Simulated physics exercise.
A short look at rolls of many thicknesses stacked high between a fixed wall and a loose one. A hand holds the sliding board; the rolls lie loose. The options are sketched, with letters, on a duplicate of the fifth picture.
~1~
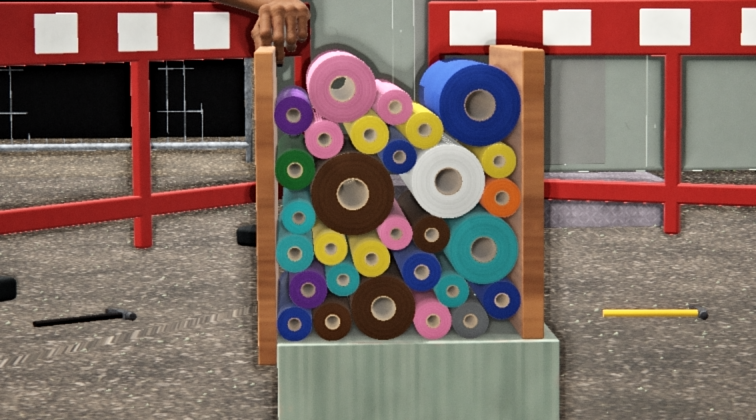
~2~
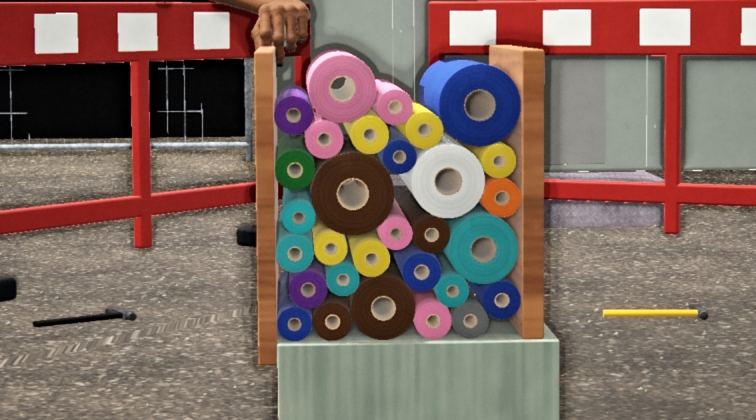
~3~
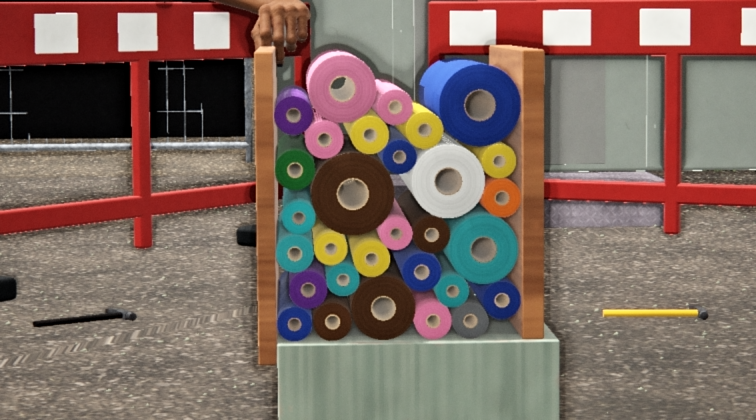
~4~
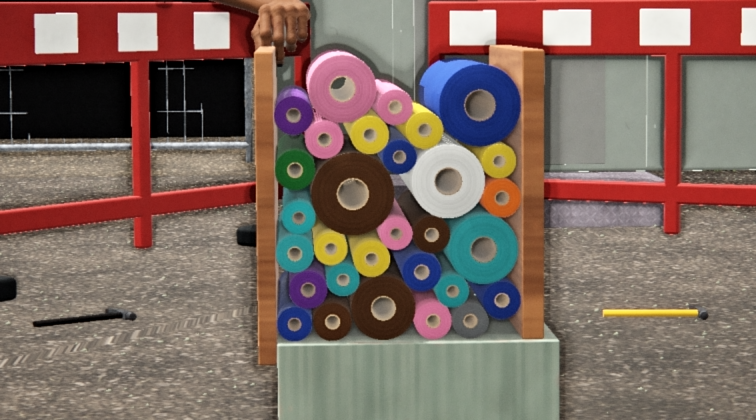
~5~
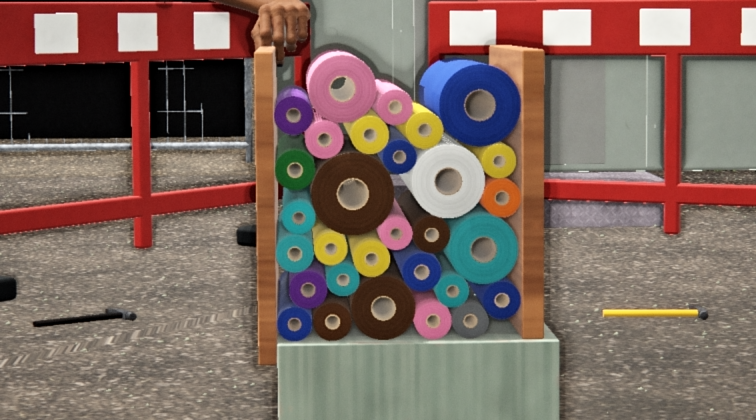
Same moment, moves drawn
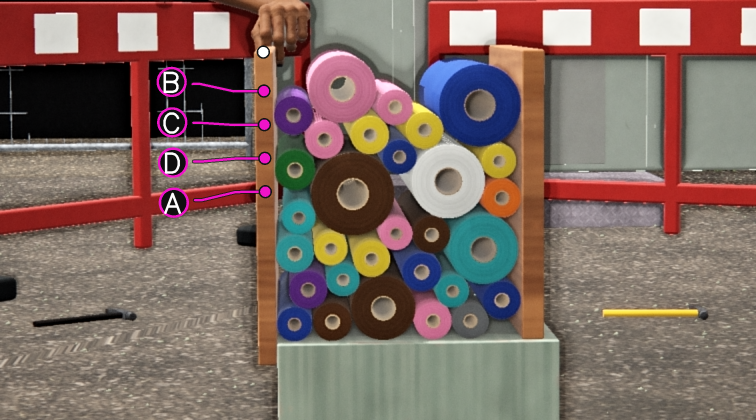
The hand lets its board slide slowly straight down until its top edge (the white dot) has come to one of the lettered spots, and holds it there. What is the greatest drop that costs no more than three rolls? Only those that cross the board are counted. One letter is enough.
Lower it to A and no more.
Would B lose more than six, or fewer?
At B, fewer than six.
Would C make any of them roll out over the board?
At C: No.
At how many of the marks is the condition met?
Four of the four.
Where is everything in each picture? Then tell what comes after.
The first picture shows a blue roll (295, 324); a turquoise roll (452, 291); a yellow roll (372, 258).
The second picture shows a yellow roll (372, 258); a pink roll (396, 233).
The third picture shows a green roll (295, 170); a blue roll (480, 106).
The fourth picture shows side board (268, 192); a blue roll (295, 324).
The fifth picture shows a turquoise roll (452, 291); a yellow roll (372, 258); a pink roll (396, 233).
On the marked copy, A at (265, 191); B at (264, 91); C at (265, 125); D at (265, 158); the white dot at (263, 52).
Taking A. A third of the way, top of the board (273, 116).
Two thirds of the way, top of the board (274, 188).
When it is over, top of the board (274, 191), one out over the board.
As for the rest, B none out over the board; C none out over the board; D none out over the board.
